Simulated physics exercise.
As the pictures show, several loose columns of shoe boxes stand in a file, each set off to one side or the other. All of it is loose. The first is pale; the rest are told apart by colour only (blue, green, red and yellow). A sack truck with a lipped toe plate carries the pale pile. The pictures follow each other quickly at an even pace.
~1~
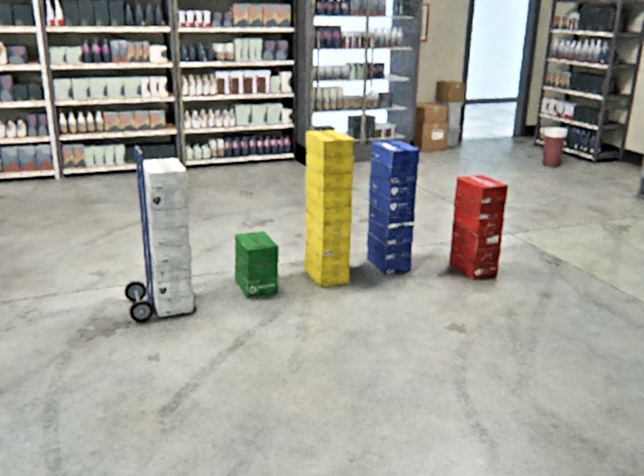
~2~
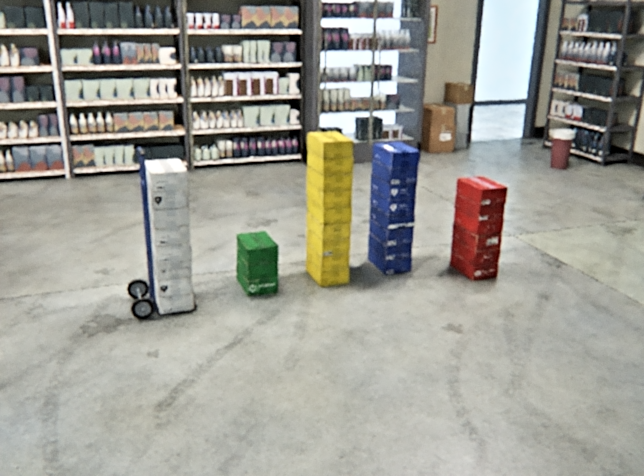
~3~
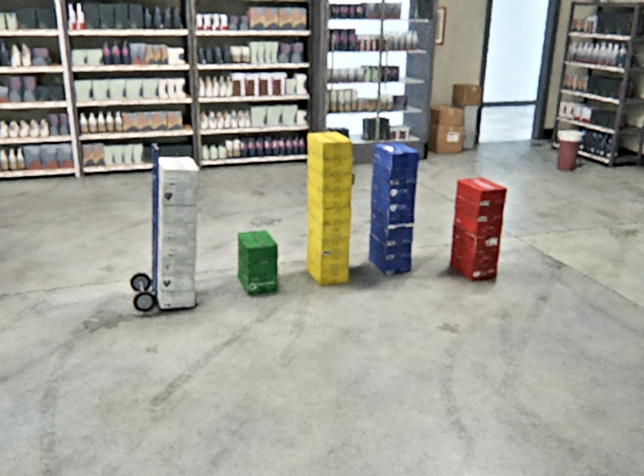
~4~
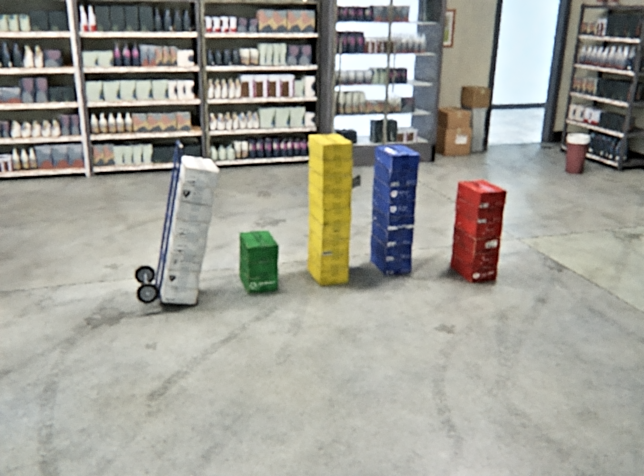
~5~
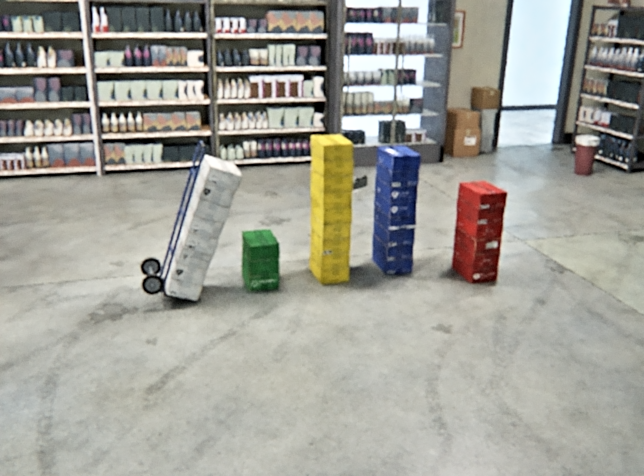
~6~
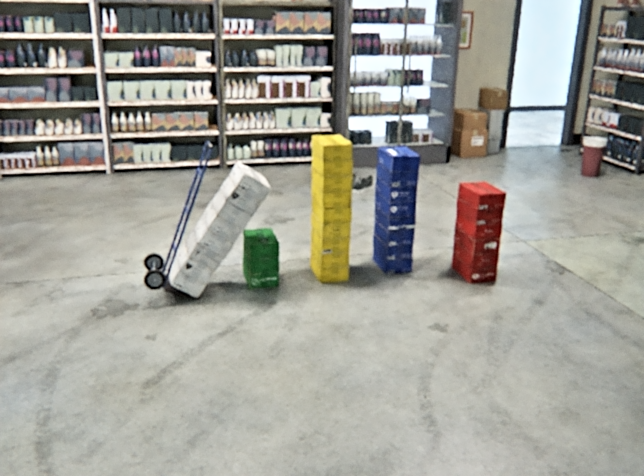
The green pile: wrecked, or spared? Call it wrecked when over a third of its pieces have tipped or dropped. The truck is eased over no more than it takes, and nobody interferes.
That pile survives.
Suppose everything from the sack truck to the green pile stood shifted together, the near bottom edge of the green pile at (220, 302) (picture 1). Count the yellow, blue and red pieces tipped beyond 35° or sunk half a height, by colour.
Down at the end: Yellow 0, blue 0, red 0.
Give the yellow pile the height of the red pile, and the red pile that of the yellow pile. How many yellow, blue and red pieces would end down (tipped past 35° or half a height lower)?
The counts are yellow 0, blue 0, red 0.
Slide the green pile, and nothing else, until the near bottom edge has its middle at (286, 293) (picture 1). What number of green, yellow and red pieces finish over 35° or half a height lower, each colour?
By colour: Green 0, yellow 0, red 0.
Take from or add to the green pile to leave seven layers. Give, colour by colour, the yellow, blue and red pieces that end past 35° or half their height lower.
Pile by pile, yellow 8, blue 7, red 5.
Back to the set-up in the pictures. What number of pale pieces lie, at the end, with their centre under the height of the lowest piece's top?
It comes to 2.
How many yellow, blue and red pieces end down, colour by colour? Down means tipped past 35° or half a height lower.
Yellow 0, blue 0, red 0.
Shortly afterwards, 8 of the pale pile down; none of the 3 green boxes down (0 of 26 in all colours); top green box unmoved.
Next, 8 of the pale pile down; none of the 3 green boxes down (0 of 26 in all colours); top green box half its height from its place.
Some moments later, 8 of the pale pile down; none of the 3 green boxes down (0 of 26 in all colours); top green box tilted a little; top yellow box a little from its place.
In the end, 8 of the pale pile down; none of the 3 green boxes down (0 of 26 in all colours); top green box tilted a little; top yellow box unmoved. From the last view, middles, top green box near (277, 241), top yellow box near (333, 148).
